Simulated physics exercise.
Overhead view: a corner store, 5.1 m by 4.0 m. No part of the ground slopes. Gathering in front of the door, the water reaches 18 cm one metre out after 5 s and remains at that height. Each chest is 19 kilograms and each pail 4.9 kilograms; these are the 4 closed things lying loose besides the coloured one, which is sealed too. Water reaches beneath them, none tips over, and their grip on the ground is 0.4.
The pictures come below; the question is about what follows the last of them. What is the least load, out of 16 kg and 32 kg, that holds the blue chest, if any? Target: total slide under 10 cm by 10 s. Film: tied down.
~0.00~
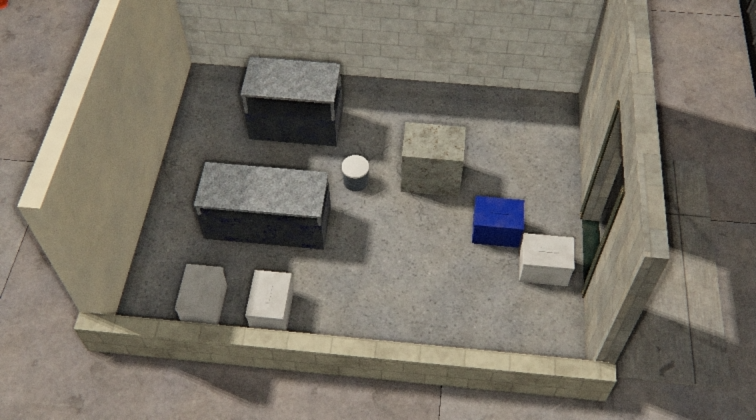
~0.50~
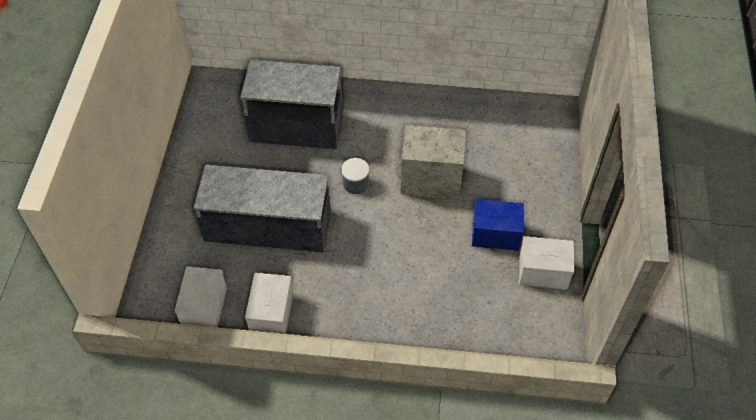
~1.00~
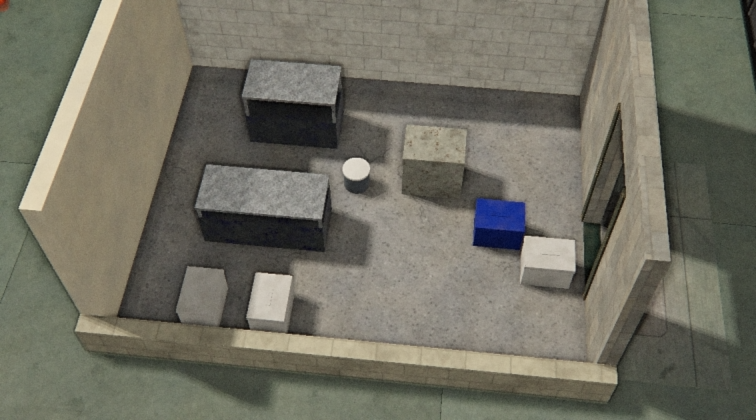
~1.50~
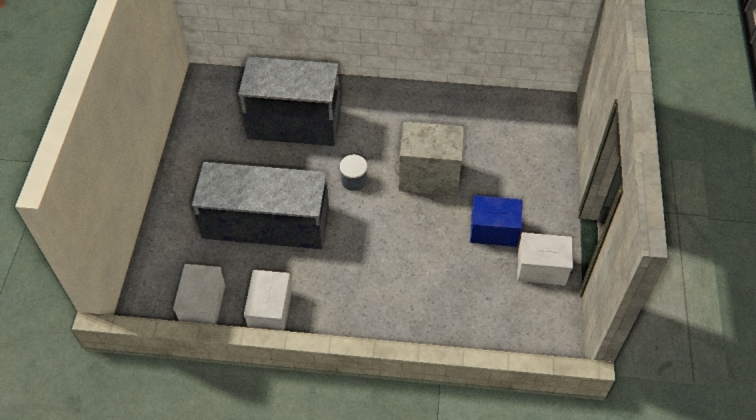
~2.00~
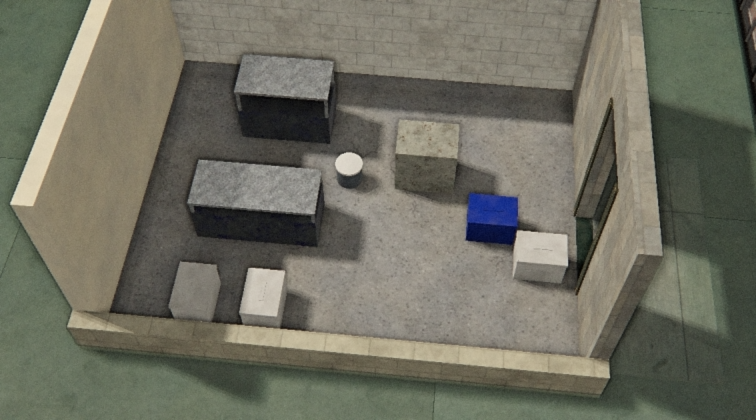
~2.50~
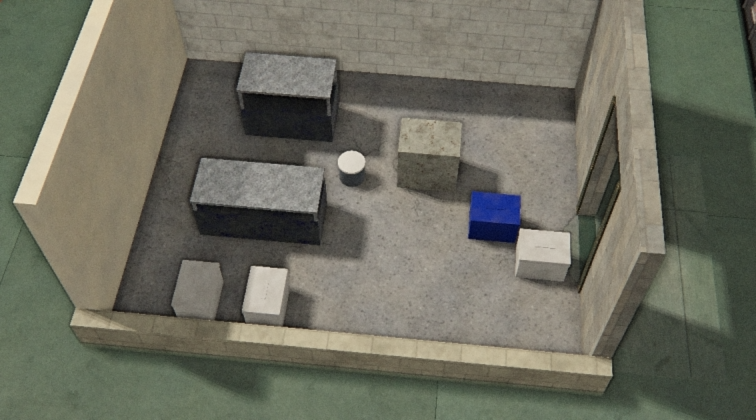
The least is 32 kg.
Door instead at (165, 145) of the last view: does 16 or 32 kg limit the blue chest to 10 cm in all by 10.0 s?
In that case the lighter option suffices.
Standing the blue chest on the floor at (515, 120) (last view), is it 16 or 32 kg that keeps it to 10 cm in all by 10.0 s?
Both loads work.
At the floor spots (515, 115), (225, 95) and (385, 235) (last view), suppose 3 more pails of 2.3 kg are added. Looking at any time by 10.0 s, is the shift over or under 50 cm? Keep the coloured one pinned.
Order as asked: Goes beyond / stays within / goes beyond.
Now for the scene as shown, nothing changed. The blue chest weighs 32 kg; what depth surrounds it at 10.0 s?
About 5 cm.
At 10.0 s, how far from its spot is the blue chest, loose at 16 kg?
Around 140 centimetres out of place.
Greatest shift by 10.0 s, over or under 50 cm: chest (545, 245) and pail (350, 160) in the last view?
First above the mark, second within the mark.
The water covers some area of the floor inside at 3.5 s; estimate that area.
Close to 1.0 m2, I'd say.
After 3.5 s the blue chest would be 0 cm from its start with 16 kg and 0 cm from its start with 32 kg; 2 cm of water round it then.
After 4.5 s the blue chest would be 0 cm from its start with 16 kg and 0 cm from its start with 32 kg; 4 cm of water round it then.
After 7.0 s the blue chest would be 54 cm from its start with 16 kg and 0 cm from its start with 32 kg; 5 cm of water round it then.
After 10.0 s the blue chest would be 143 cm from its start with 16 kg and 0 cm from its start with 32 kg; 5 cm of water round it then.
